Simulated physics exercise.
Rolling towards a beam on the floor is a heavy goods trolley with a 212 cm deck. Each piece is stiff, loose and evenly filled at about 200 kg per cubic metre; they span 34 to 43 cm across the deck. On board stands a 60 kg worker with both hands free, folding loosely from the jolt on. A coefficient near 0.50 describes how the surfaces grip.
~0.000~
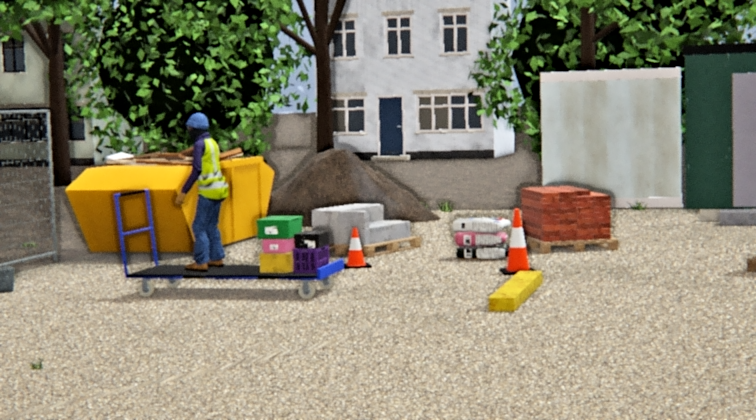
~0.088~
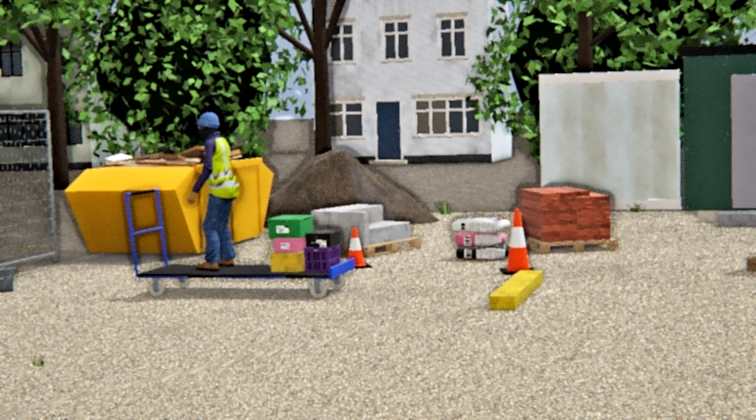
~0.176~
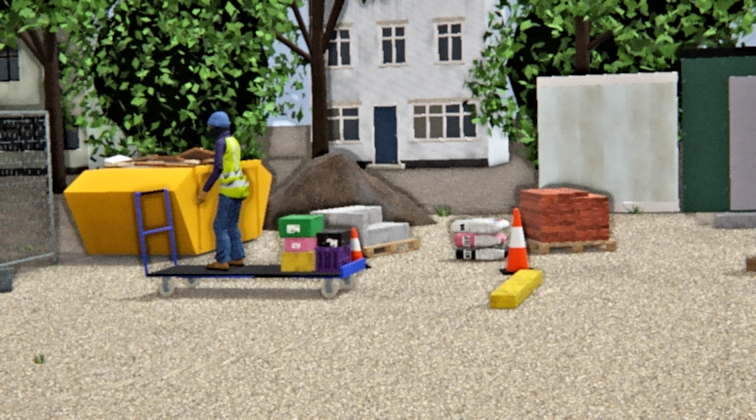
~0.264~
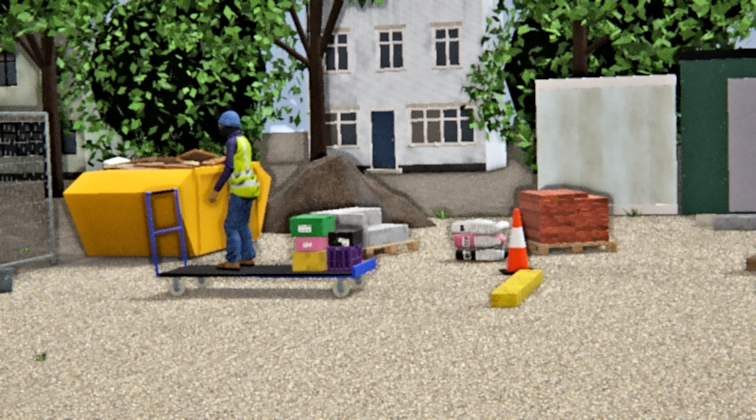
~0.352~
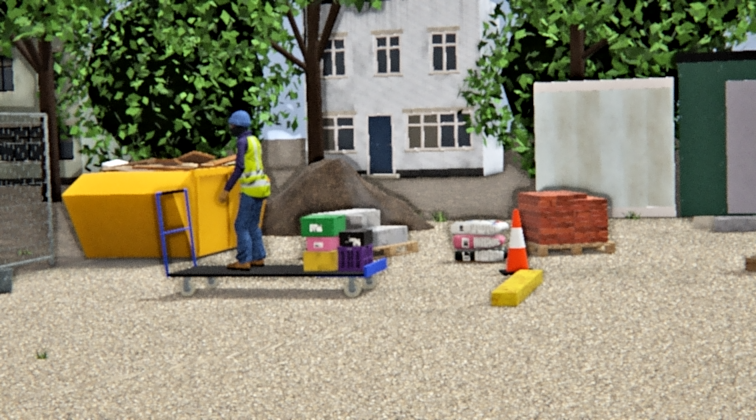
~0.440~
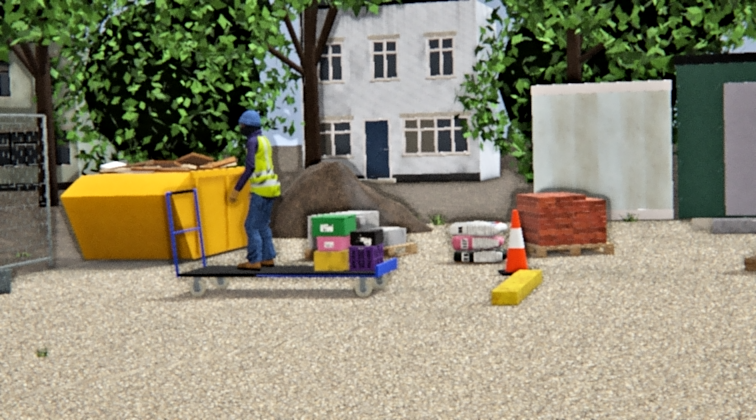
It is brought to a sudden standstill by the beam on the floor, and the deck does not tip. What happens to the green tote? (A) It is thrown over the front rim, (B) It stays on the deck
B.
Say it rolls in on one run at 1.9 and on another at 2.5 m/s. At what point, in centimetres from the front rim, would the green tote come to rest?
50 cm past and 100 cm past.
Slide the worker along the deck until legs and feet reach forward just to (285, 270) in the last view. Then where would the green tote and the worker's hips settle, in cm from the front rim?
The green item goes over by 30 cm, but the hips stay 50 cm behind the front rim.
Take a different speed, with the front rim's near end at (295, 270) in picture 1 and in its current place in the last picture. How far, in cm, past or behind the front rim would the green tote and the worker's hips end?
Green: 50 cm past; hips: 80 cm behind.
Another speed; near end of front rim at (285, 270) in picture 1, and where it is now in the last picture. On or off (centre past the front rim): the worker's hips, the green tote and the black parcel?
If so, the hips would be still in place, the green one past the rim and the black one past the rim.
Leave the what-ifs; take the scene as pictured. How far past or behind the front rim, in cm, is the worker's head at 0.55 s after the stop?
Position: Approx. 110 cm behind the front rim.
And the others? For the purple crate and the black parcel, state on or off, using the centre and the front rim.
Result - purple: Stays; black: Goes over.
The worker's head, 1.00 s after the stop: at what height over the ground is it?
The head is some 40 cm up.
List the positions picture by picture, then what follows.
Green tote (280, 228), purple crate (311, 259), rim corner (319, 276); 189 cm short of the stop, in the first picture.
Green tote (291, 227), purple crate (323, 258), rim corner (330, 275); 178 cm short of the stop, in the second picture.
Green tote (301, 226), purple crate (333, 257), rim corner (342, 275); 166 cm short of the stop, in the third picture.
Green tote (313, 226), purple crate (345, 257), rim corner (354, 274); 154 cm short of the stop, in the fourth picture.
Green tote (323, 226), purple crate (356, 257), rim corner (365, 274); 142 cm short of the stop, in the fifth picture.
Green tote (334, 226), purple crate (366, 257), rim corner (377, 273); 130 cm short of the stop. Speed about 1.3 m/s, in the sixth picture.
Impact comes at 1.41 s.
After 1.96 s the green tote is 34 cm behind the rim, tilted 0°, near (479, 224) in the last picture's view.
After 2.41 s the green tote is 34 cm behind the rim, tilted 0°, near (479, 224) in the last picture's view.
At rest, 3.7 s, past the rim, black parcel; behind it, green tote, purple crate, pink tote, yellow carton and the worker's hips.
